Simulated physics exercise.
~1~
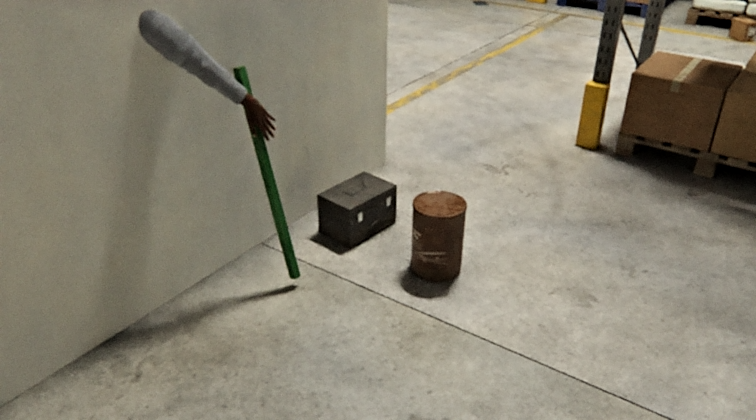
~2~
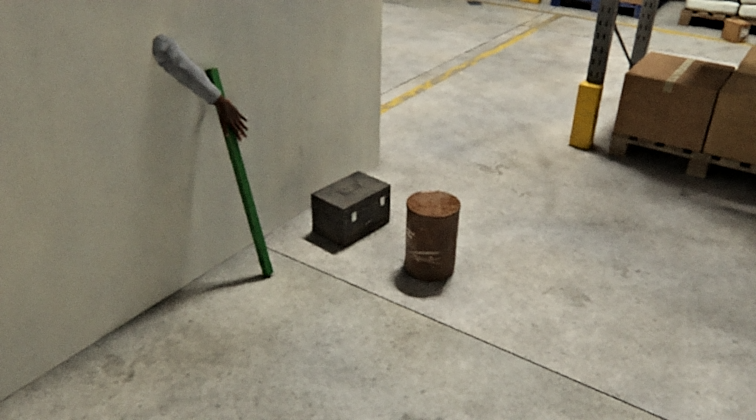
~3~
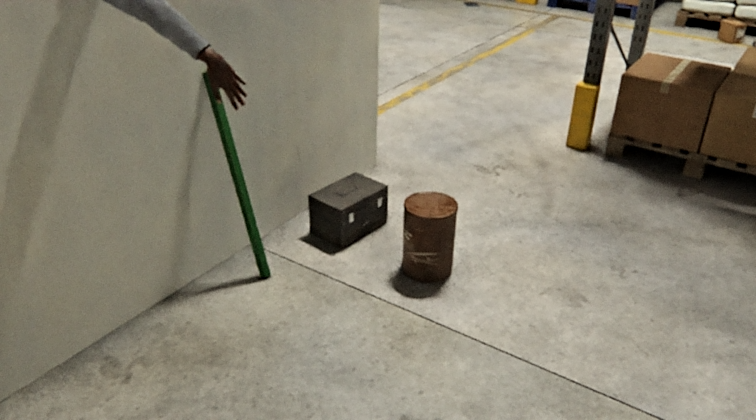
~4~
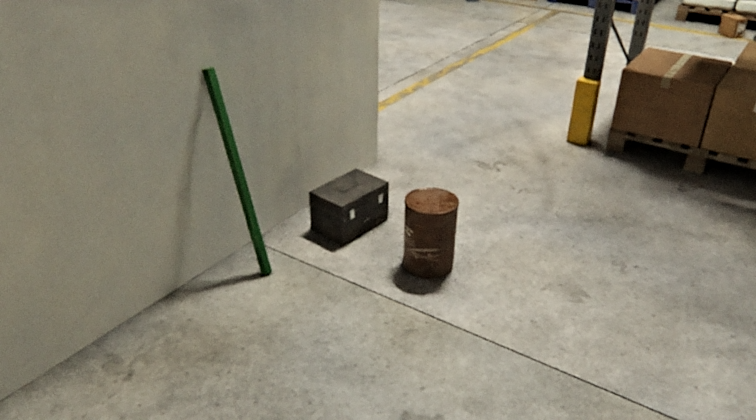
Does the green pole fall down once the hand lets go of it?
No, the green pole stays up, leaning against the wall after the hand has gone.
At the start, a hand in a grey sleeve holds a green pole near its upper end beside a pale wall, with a black toolbox and a brown, rusty-looking container standing on the concrete floor to the right. The hand shifts the pole a little to the left, so that it leans against the wall with its foot on the floor. Then the fingers open and the hand draws back from the top of the pole. By the end the arm is out of view, and the pole still leans on the wall, while the toolbox and the container remain where they were.
